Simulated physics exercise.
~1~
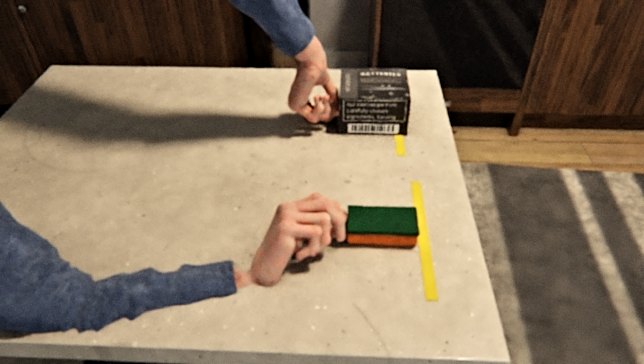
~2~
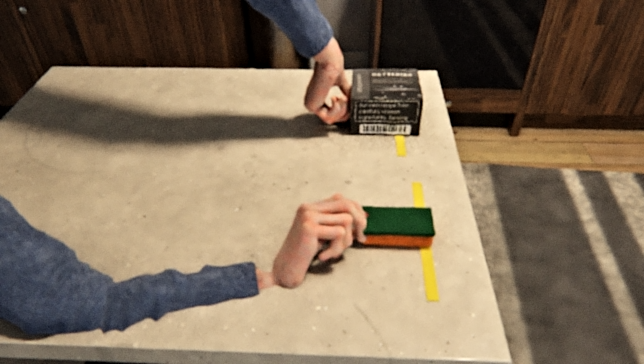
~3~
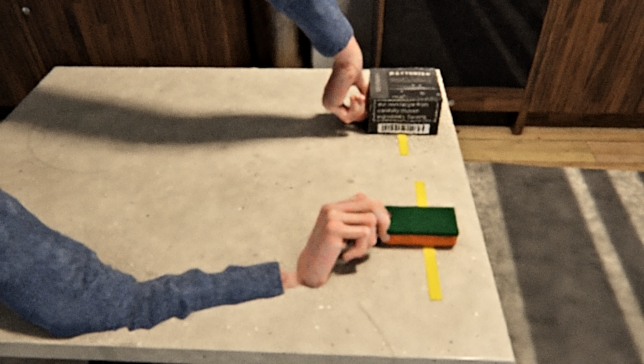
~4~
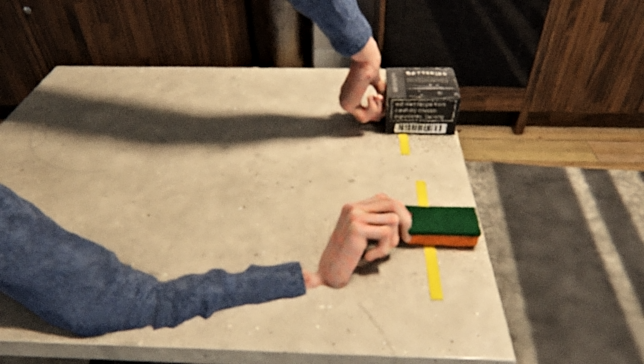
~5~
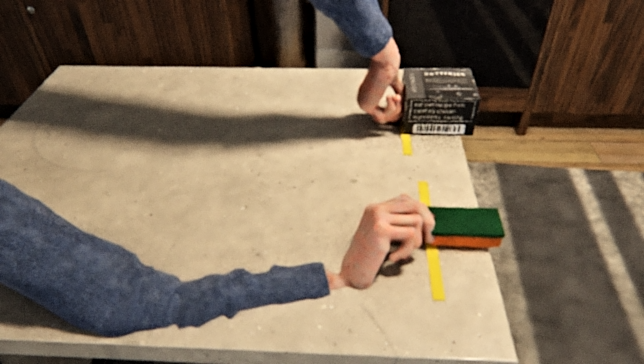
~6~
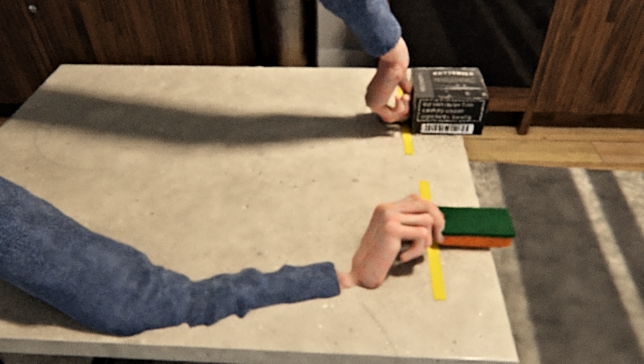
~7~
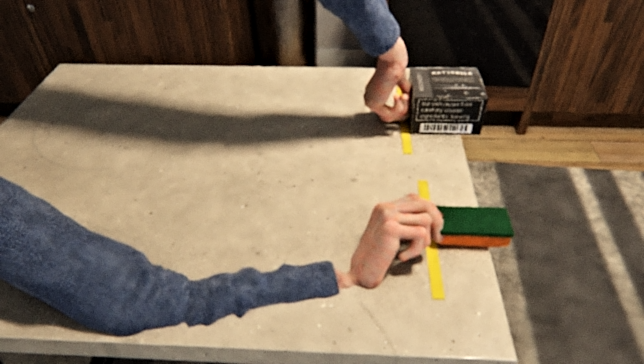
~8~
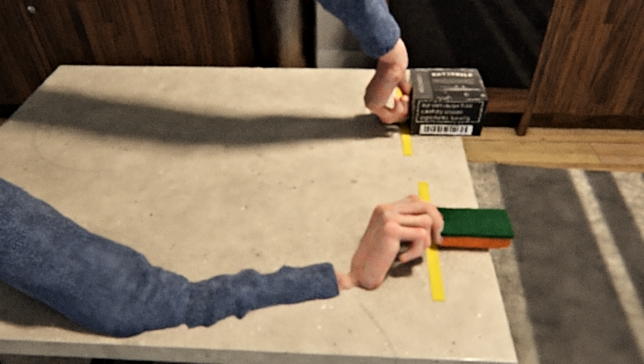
Two hands push a black box and a sponge right, stopping partly over the table edge.
